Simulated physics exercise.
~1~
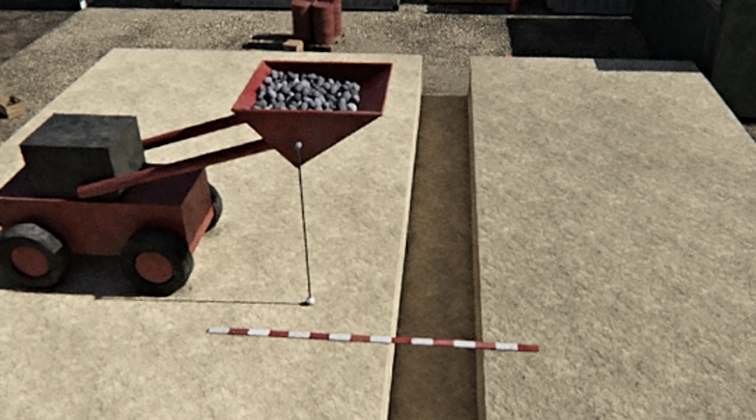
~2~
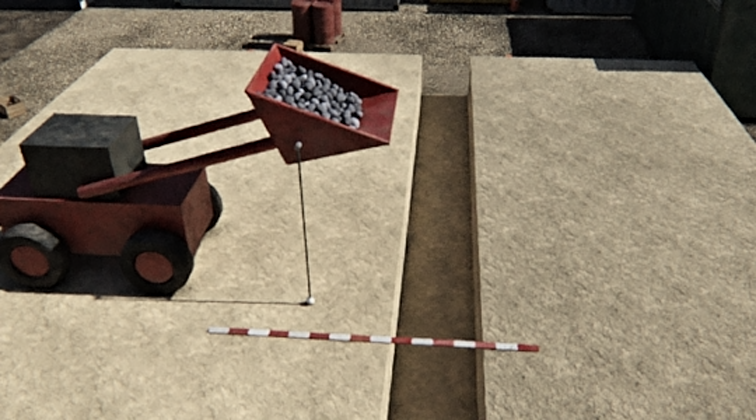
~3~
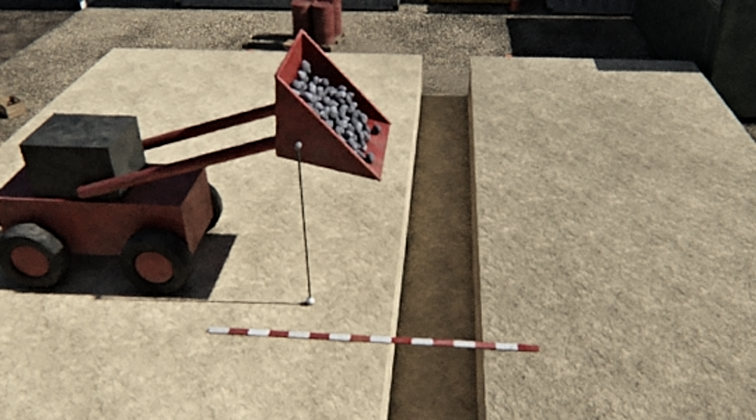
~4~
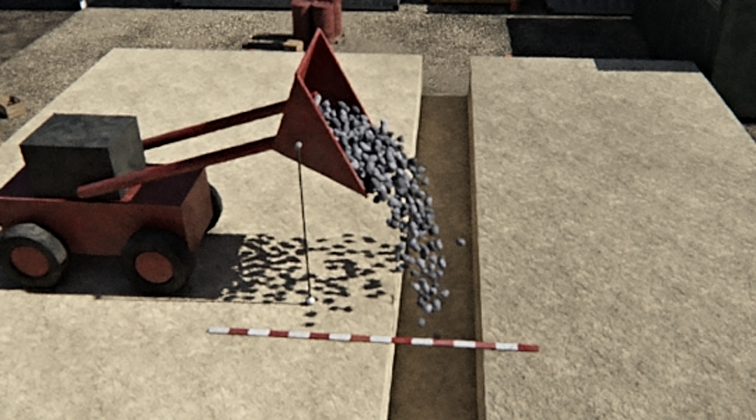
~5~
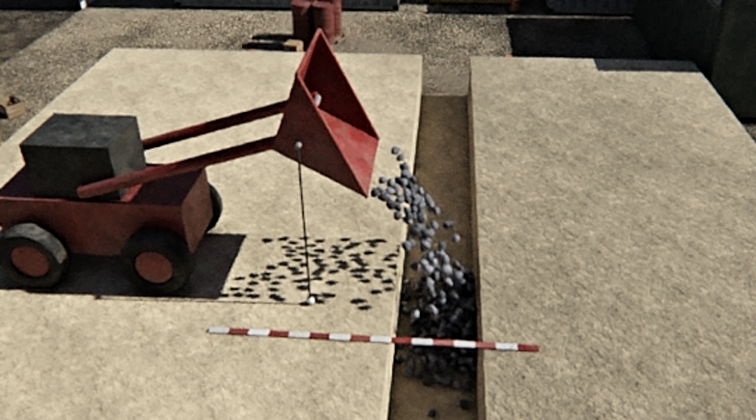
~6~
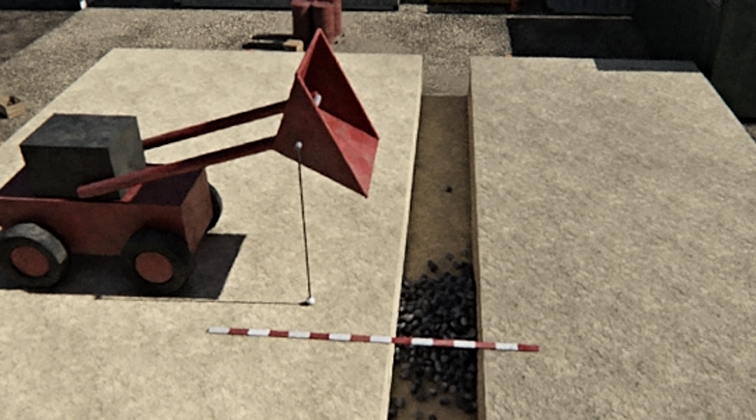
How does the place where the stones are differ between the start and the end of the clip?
At the start the stones sit in the loader's raised red bucket above the left slab. At the end they lie lower down and further right, at the bottom of the trench between the two slabs.
